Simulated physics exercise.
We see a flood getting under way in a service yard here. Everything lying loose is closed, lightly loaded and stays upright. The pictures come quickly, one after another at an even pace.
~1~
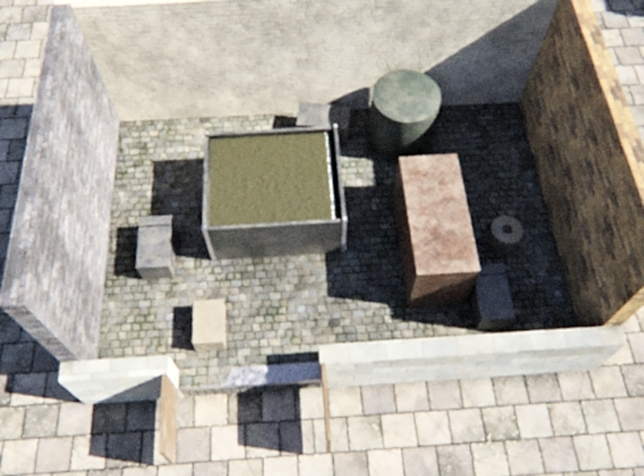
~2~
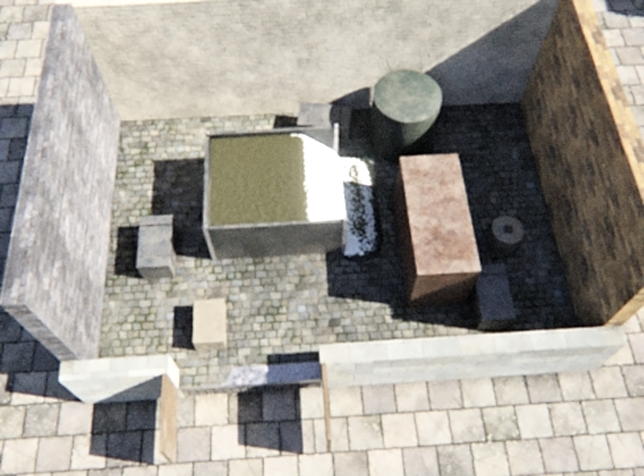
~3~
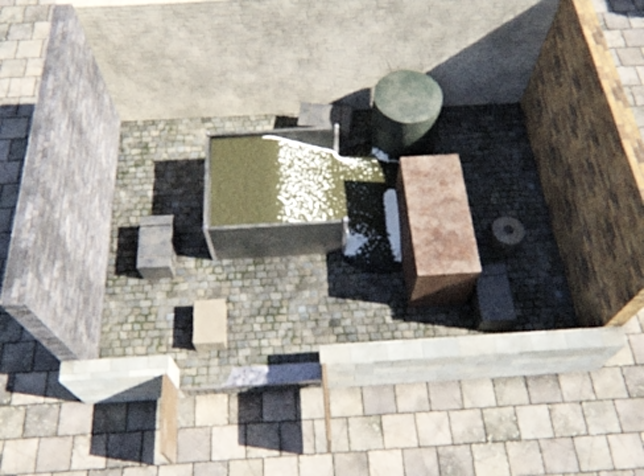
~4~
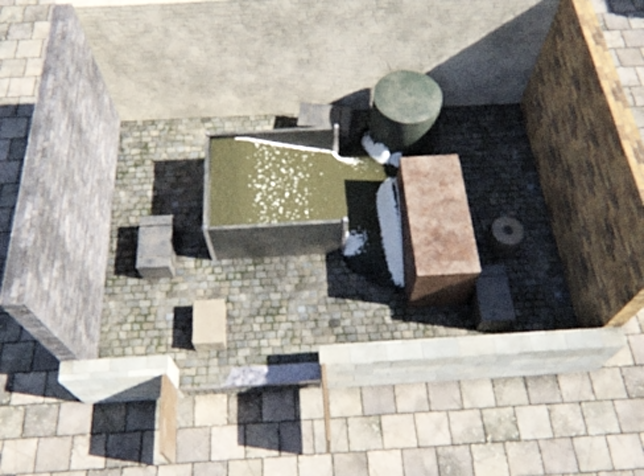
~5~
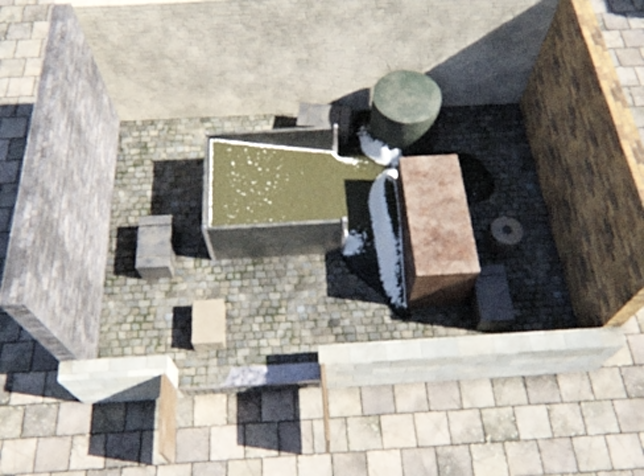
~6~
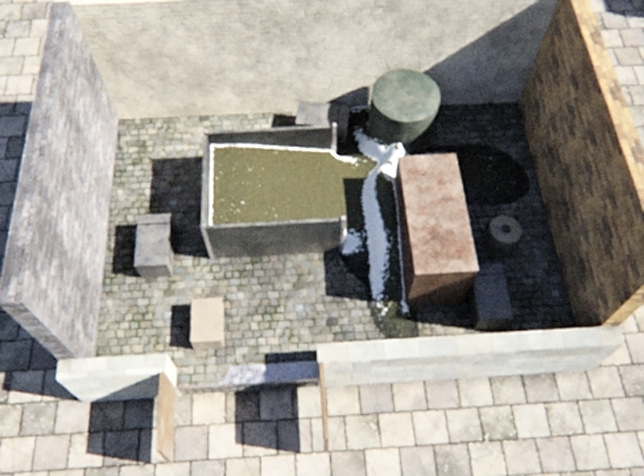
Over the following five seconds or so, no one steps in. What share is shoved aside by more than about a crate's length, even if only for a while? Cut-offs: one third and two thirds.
Two thirds or more.
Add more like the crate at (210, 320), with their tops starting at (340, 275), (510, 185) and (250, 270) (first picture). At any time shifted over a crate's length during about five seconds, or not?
Listed in sequence, the answers are remains nearby, displaced a stride and remains nearby.
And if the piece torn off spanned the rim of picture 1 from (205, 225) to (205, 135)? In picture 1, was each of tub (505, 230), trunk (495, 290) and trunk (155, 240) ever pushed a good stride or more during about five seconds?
Lab note - in sequence: Never that far; made it that far; made it that far.
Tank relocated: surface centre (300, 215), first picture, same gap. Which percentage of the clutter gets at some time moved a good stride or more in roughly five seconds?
By my reckoning, about 80 per cent.
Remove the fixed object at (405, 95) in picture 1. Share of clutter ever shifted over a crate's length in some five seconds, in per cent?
I'd put it near 80 per cent of the things.
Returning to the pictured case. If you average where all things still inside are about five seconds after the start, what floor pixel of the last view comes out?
Near (288, 225).
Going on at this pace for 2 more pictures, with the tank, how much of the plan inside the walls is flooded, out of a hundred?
35 %, give or take.
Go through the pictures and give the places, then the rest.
The first frame shows a trunk at (324, 115) rests on the ground; a crate at (208, 321) rests on the ground; 0 of 5 have shifted.
The second frame shows a trunk at (324, 115), on the bottom; a crate at (208, 321) rests on the ground; 0 of 5 have shifted.
The third frame shows a trunk at (325, 115) rests on the ground; a crate at (209, 321) rests on the ground; 0 of 5 have shifted.
The fourth frame shows a trunk at (325, 115) rests on the ground; a crate at (208, 321) rests on the ground; 0 of 5 have shifted.
The fifth frame shows a trunk at (324, 115), on the bottom; a crate at (208, 321) rests on the ground; 0 of 5 have shifted.
The sixth frame shows a trunk at (323, 114) rests on the ground; a crate at (206, 319) rests on the ground; 0 of 5 have shifted.
A moment on, 0 of 5 are well off their spots; 0 afloat.
Next, 1 of 5 are well off their spots; 0 afloat.
Later, 3 of 5 are well off their spots; 3 afloat.
In the end, 4 of 5 are well off their spots, and 4 have been at some point; 4 afloat.
